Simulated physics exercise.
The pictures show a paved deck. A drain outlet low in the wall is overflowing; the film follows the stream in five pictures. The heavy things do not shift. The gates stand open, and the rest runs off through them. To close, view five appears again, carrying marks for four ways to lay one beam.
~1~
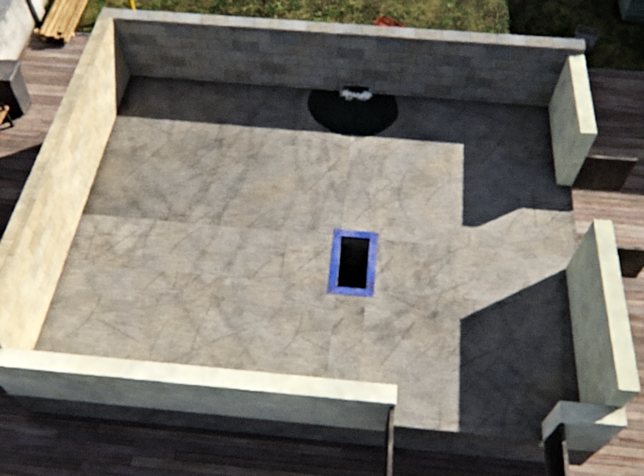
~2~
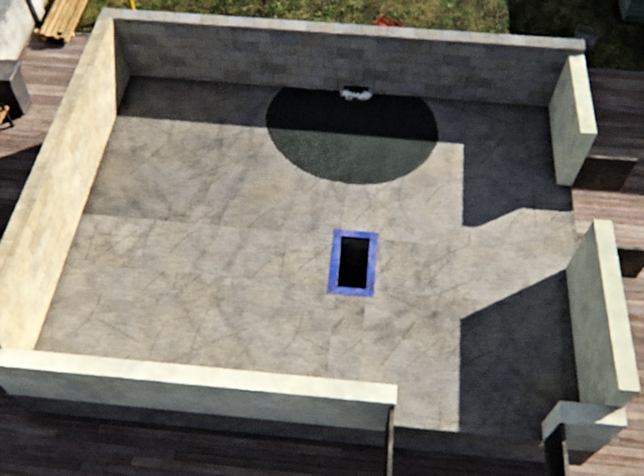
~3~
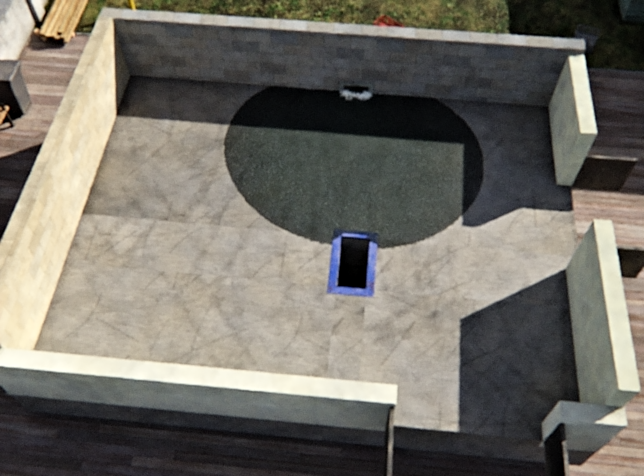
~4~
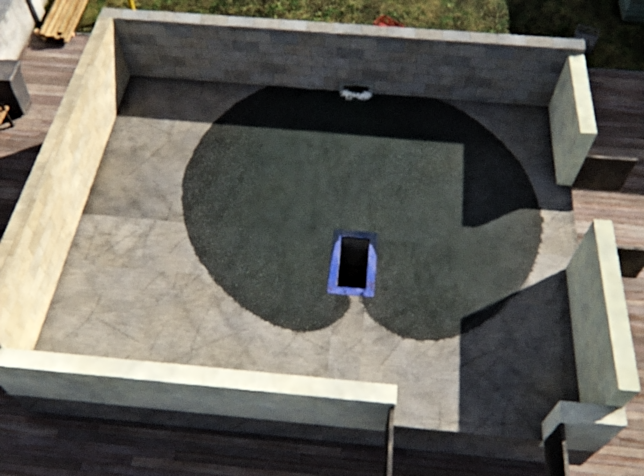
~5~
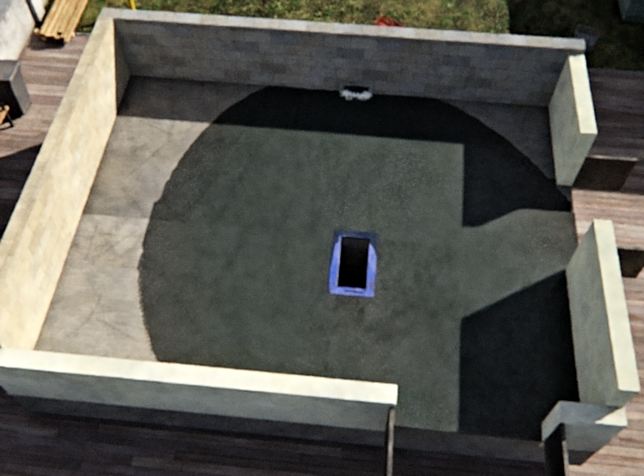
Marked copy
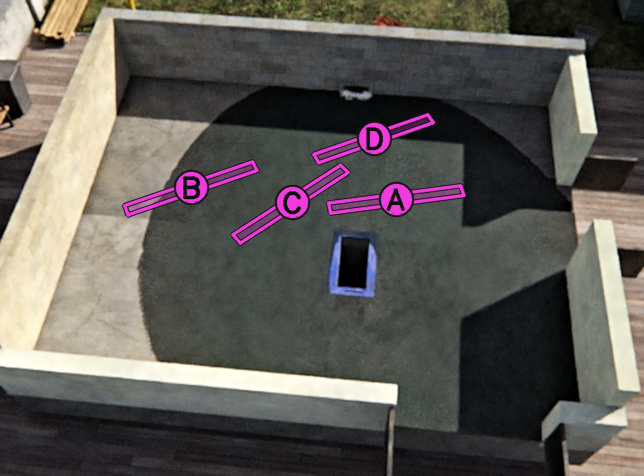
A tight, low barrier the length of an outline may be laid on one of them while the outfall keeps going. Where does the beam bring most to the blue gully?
I would pick place B.
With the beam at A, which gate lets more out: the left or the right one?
The left one.
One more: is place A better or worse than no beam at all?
Place A is worse.
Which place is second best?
C.
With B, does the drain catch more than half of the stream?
No, it does not.
On the marked copy, A from (329, 208) to (462, 190); B from (126, 210) to (254, 166); C from (236, 238) to (344, 168); D from (316, 158) to (430, 118).
Choosing A, about 4 % of the stream runs into the blue gully, about 94 % out by the gates.
Choosing B, about 21 % of the stream runs into the blue gully, about 78 % out by the gates.
Choosing C, about 10 % of the stream runs into the blue gully, about 90 % out by the gates.
Choosing D, about 4 % of the stream runs into the blue gully, about 95 % out by the gates.
